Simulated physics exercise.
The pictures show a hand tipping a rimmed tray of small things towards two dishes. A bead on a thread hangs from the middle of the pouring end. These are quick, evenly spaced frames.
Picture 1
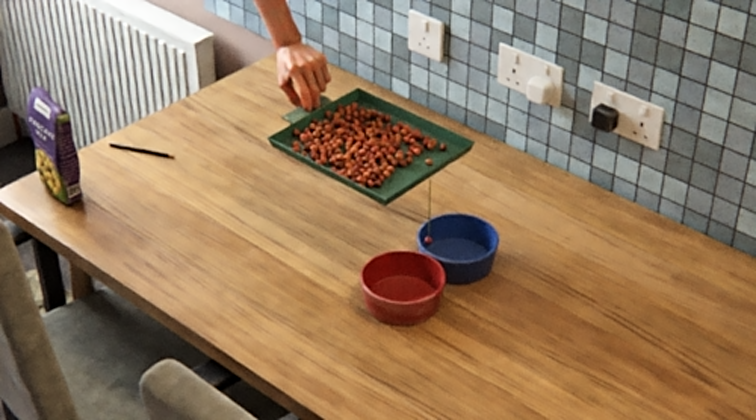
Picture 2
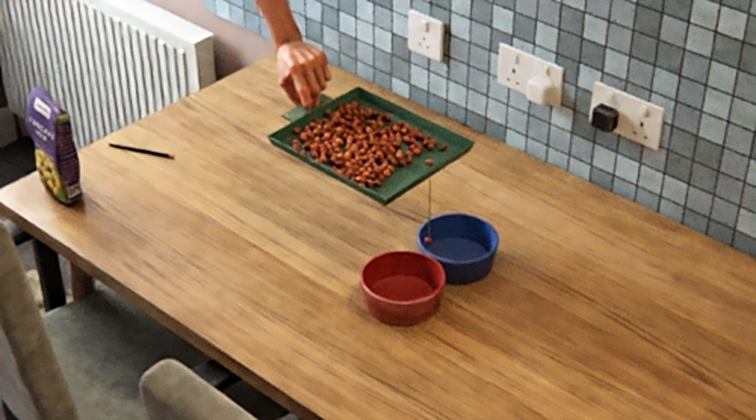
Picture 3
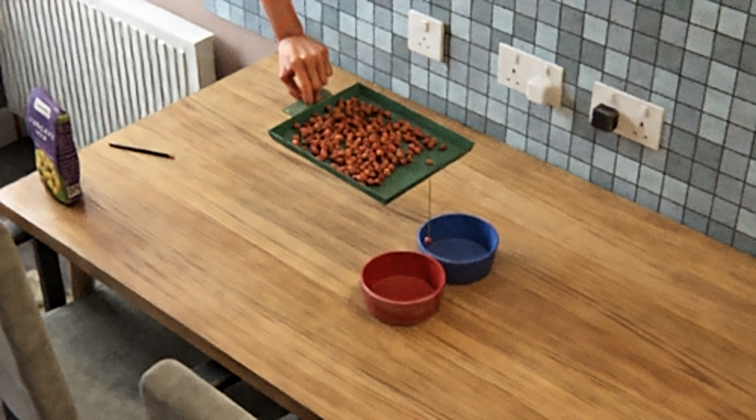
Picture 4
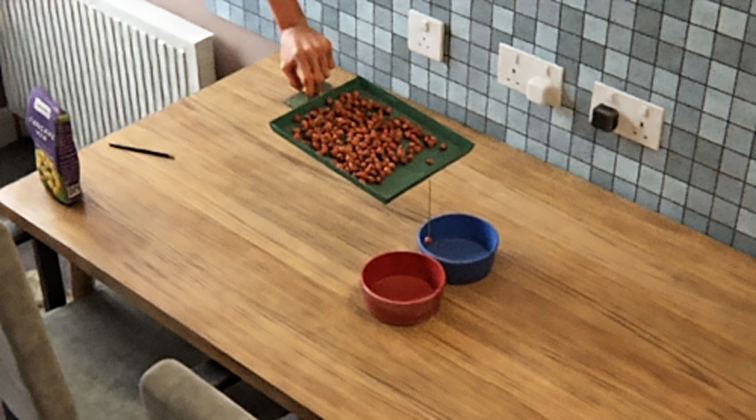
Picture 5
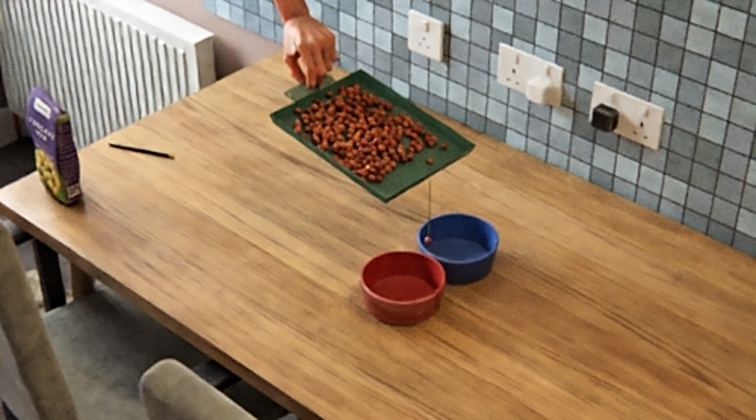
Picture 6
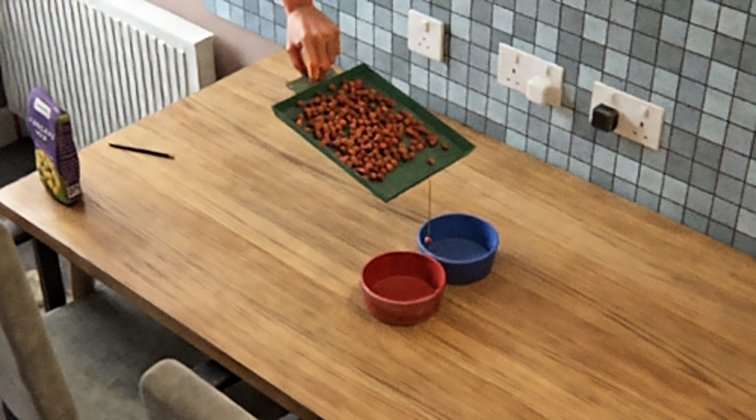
In this clip, a hand grips the handle of a green tray of small reddish-brown pieces above a wooden table, beside a red bowl and a blue bowl, then gradually raises the handle end, tilting the tray slightly.
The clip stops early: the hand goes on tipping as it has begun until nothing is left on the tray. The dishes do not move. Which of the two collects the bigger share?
It favours the right dish.
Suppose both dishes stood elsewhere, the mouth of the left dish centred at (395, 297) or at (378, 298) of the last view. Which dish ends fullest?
In turn: The right dish; the dish on the right.
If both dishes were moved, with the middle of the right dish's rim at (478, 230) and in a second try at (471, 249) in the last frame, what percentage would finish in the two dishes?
The first gives 90 %, the second 80 %.
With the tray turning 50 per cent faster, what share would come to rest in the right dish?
Near 60 %.
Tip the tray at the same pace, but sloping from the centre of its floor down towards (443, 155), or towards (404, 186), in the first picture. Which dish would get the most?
One: Right. Two: The left-hand dish.
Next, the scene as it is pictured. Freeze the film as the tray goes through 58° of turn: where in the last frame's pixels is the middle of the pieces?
Around (429, 144).
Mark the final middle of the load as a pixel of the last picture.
Near (469, 265).
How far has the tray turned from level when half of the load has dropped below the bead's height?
At about 90°.
Just after the last frame, tray tipped steeply; almost all on the tray; just a few in the right dish; just a few in the air.
A moment on, tray tipped right over; about a tenth on the tray; about a tenth in the left dish; roughly half in the right dish; roughly a quarter outside both; roughly a quarter in the air.
Further on, tray tipped past a quarter turn; about a tenth in the left dish; roughly half in the right dish; roughly a third outside both.
When it is over, tray tipped past a quarter turn; about a tenth in the left dish; roughly half in the right dish; roughly a third outside both.
